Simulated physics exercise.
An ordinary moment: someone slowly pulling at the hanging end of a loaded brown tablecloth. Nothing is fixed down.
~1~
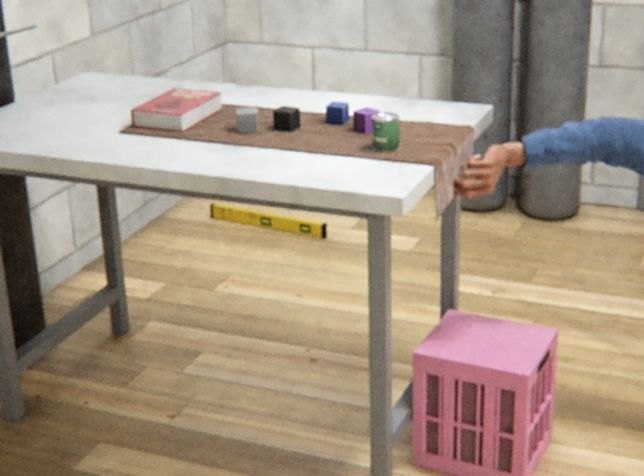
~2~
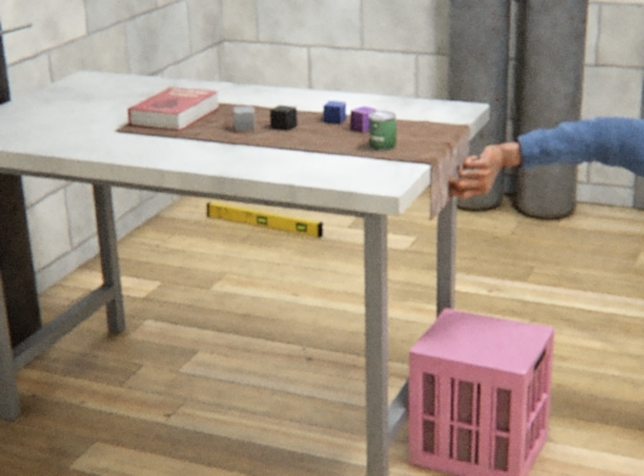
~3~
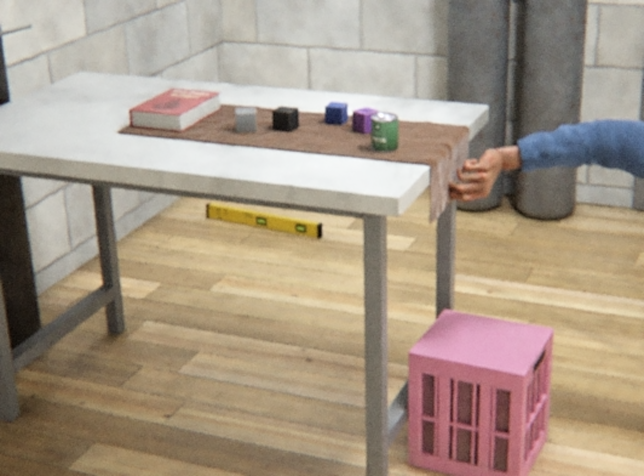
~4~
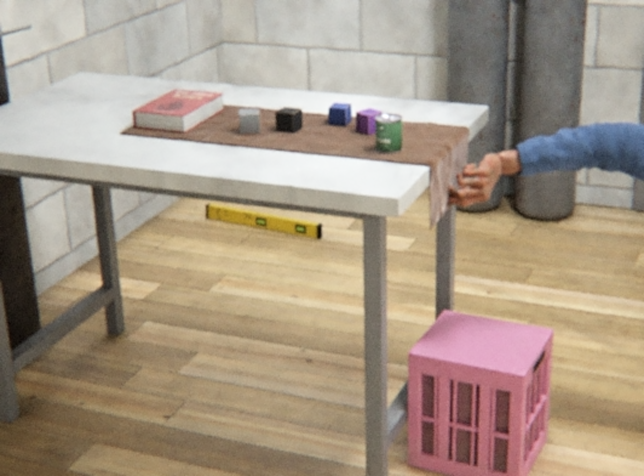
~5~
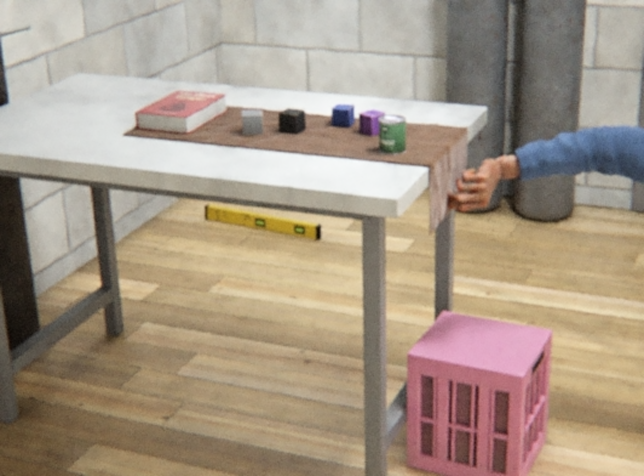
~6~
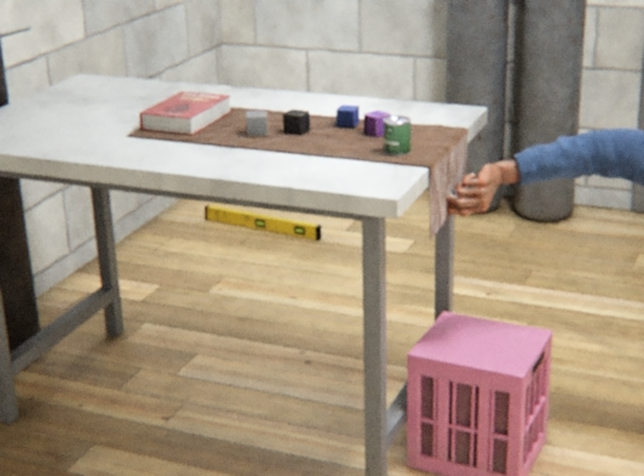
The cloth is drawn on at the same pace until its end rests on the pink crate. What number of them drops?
The count of fallen things is three.
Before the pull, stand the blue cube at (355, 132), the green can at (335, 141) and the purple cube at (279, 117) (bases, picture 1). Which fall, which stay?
The blue cube goes over; the green can comes down; the purple cube stays on.
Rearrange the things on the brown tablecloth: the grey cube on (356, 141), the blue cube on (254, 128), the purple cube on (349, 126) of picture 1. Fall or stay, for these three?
The grey cube falls; the blue cube does not fall; the purple cube goes over.
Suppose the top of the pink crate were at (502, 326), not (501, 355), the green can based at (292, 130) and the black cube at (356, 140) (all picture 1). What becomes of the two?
The green can remains up; the black cube goes over.
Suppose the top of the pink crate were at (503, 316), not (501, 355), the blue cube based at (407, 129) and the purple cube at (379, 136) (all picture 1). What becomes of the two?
The blue cube tumbles off, the purple cube comes down.
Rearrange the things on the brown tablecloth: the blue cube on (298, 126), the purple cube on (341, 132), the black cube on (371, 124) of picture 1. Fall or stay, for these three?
The blue cube does not fall, the purple cube comes down, the black cube tumbles off.
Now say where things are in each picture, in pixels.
In the first frame, hem (435, 222); green can (386, 116); purple cube (367, 110); blue cube (338, 104); black cube (286, 109); grey cube (247, 110); top of the crate (501, 355).
In the second frame, hem (429, 221); green can (383, 115).
In the third frame, hem (430, 225); purple cube (365, 110).
In the fourth frame, hem (430, 230); blue cube (340, 105); top of the crate (497, 356).
In the fifth frame, hem (430, 235); black cube (292, 111).
In the sixth frame, hem (430, 240); green can (397, 119); purple cube (377, 113); blue cube (348, 107); black cube (296, 112); grey cube (257, 114).
Early on, hem near (450, 270); green can gone.
Midway, hem near (451, 310); green can and purple cube gone.
Near the end, hem on the crate; green can, purple cube and blue cube gone.
Finally, hem on the crate; green can, purple cube and blue cube gone. It carries off three.
